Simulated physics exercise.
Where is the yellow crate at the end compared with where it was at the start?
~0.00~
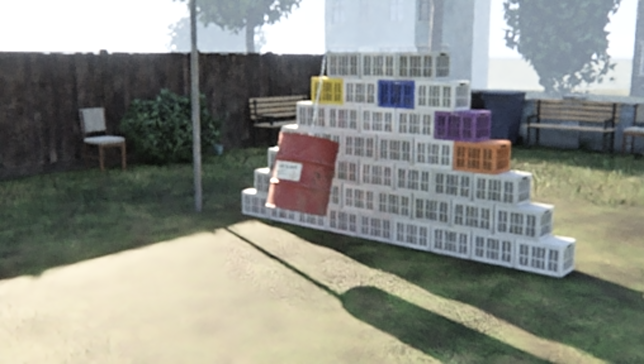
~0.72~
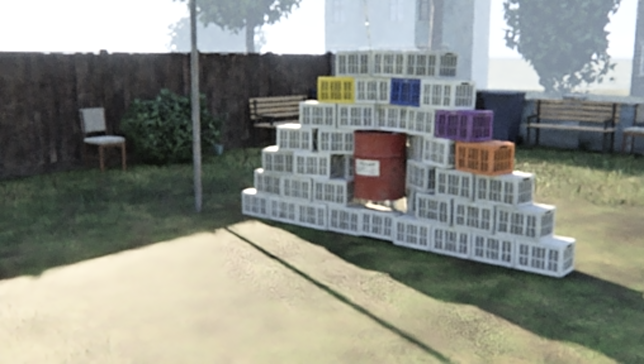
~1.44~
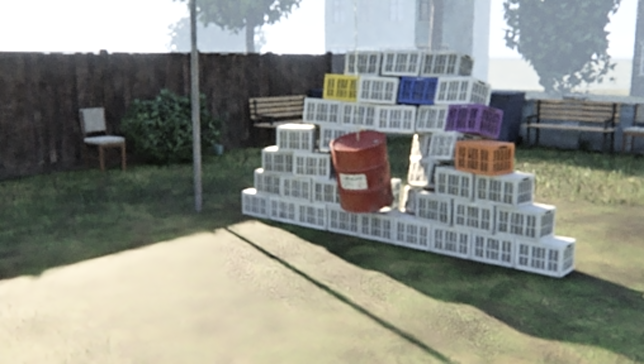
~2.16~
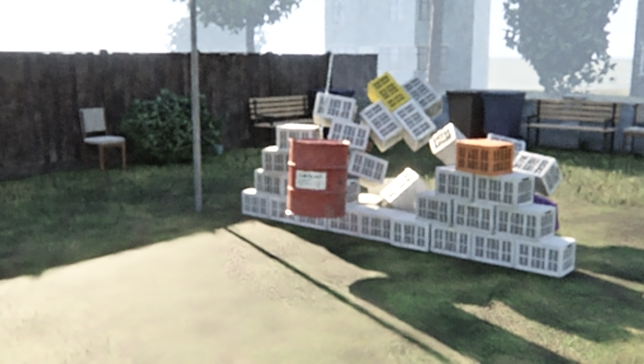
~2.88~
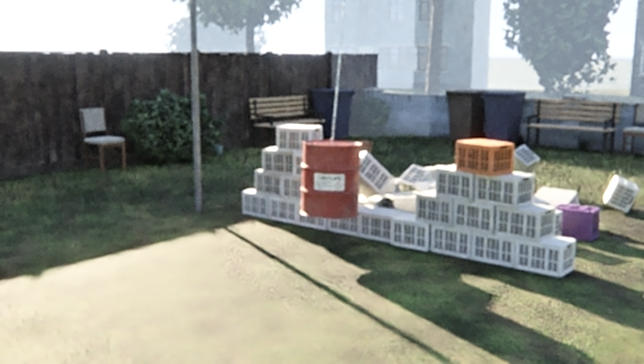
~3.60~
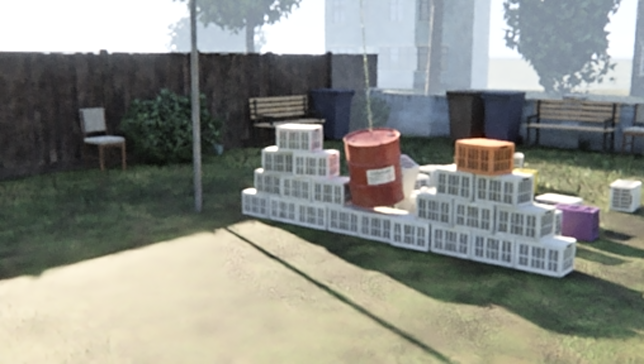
At the start it sits high on the left side of the wall, in the second row from the top. At the end it is down low behind the right-hand stack, mostly hidden, just to the right of the orange crate.
